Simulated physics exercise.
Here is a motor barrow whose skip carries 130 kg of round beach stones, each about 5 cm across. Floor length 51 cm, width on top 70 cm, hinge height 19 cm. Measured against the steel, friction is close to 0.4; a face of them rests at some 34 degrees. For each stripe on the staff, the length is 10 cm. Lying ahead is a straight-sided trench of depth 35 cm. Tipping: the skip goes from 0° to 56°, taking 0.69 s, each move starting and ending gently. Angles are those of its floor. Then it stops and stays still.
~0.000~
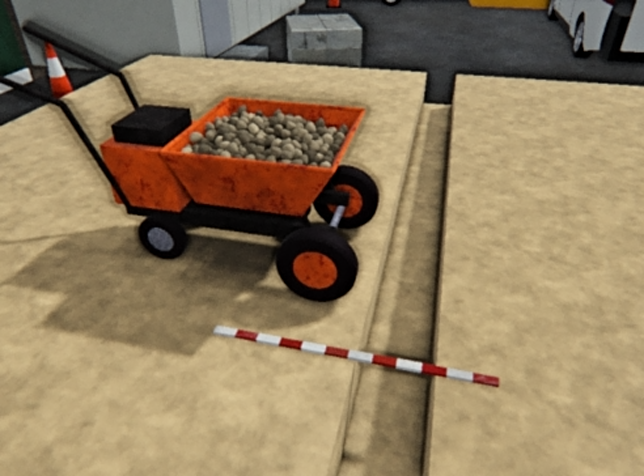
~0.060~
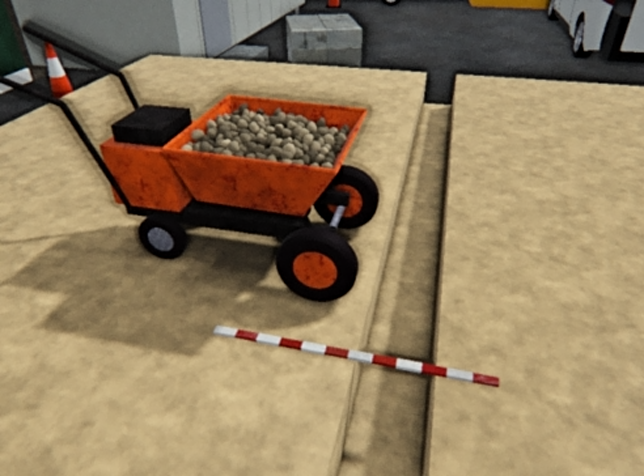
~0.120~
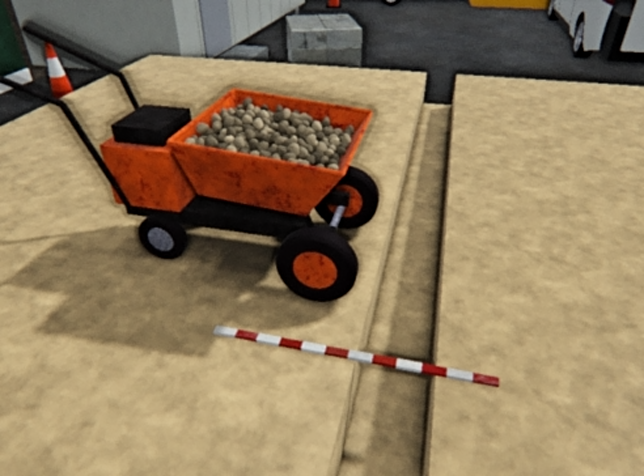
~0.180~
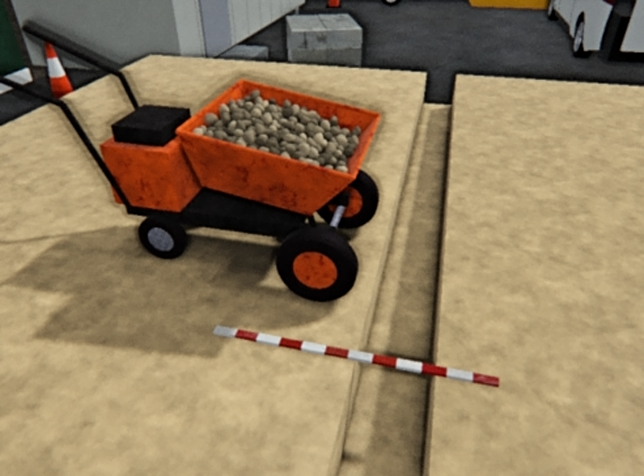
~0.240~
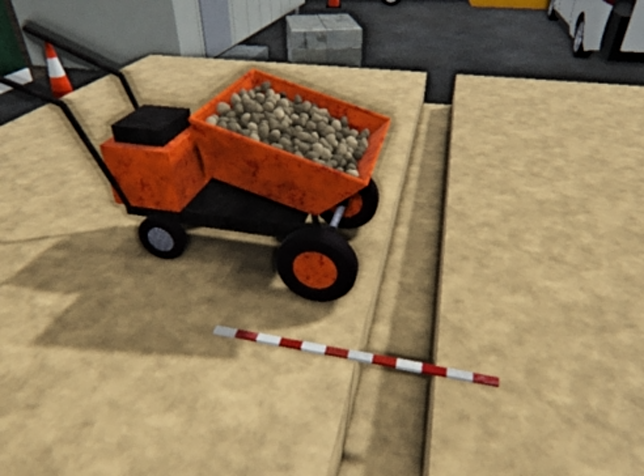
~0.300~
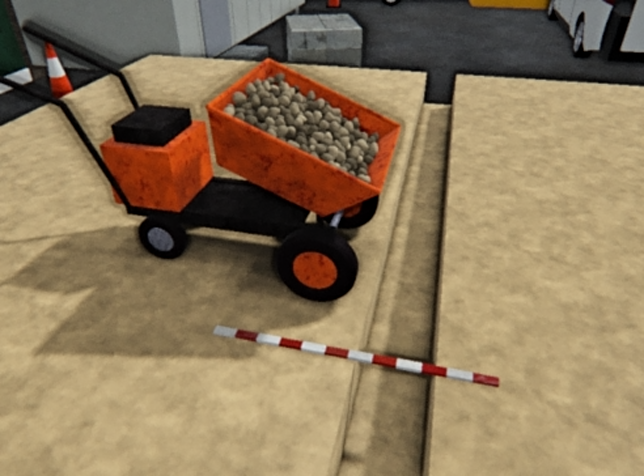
On sandy ground beside a trench, an orange barrow's skip of round stones tilts forward to the right.
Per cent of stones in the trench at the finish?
About 12 %.
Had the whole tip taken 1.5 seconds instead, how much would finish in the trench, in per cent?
25 %.
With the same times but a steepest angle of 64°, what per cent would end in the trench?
Then close to 20 per cent.
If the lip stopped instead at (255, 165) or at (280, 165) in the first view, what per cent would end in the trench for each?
It comes to about 45 and 35 in a hundred.
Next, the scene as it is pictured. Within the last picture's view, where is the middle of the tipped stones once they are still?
Somewhere around (493, 279) in the last picture.
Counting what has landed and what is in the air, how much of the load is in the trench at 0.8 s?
5 per cent or so by then.
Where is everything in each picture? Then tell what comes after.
The skip is at 0°, its lip at (333, 172); the top of the load is at (251, 125), in the first picture.
The skip is at 1°, its lip at (336, 172); the top of the load is at (242, 122); the stones move at 0.3 m/s on average, in the second picture.
Lip at (343, 174), floor tilted 4°, highest stones at (242, 117); the stones move at 0.6 m/s on average, in the third picture.
Lip at (354, 178), floor tilted 9°, highest stones at (242, 110); the stones move at 0.8 m/s on average, in the fourth picture.
The skip is at 16°, its lip at (366, 184); the top of the load is at (254, 101); the stones move at 1.0 m/s on average, in the fifth picture.
The skip is at 23°, its lip at (380, 192); the top of the load is at (268, 90); the stones move at 1.1 m/s on average, in the sixth picture.
After 0.5 s the floor is at 48°; 100 % in the skip; the foremost stones are at (403, 197).
After 0.8 s the floor is at 56°; 88 % in the skip, 4 % in the trench, 7 % past the trench; the foremost stones are at (478, 251).
After 1.1 s the floor is at 56°; 54 % in the skip, 5 % in the trench, 41 % past the trench; the foremost stones are at (593, 293).
After 3.1 s the floor is at 56°; 42 % in the skip, 12 % in the trench, 46 % past the trench; the foremost stones are past the picture's edge.
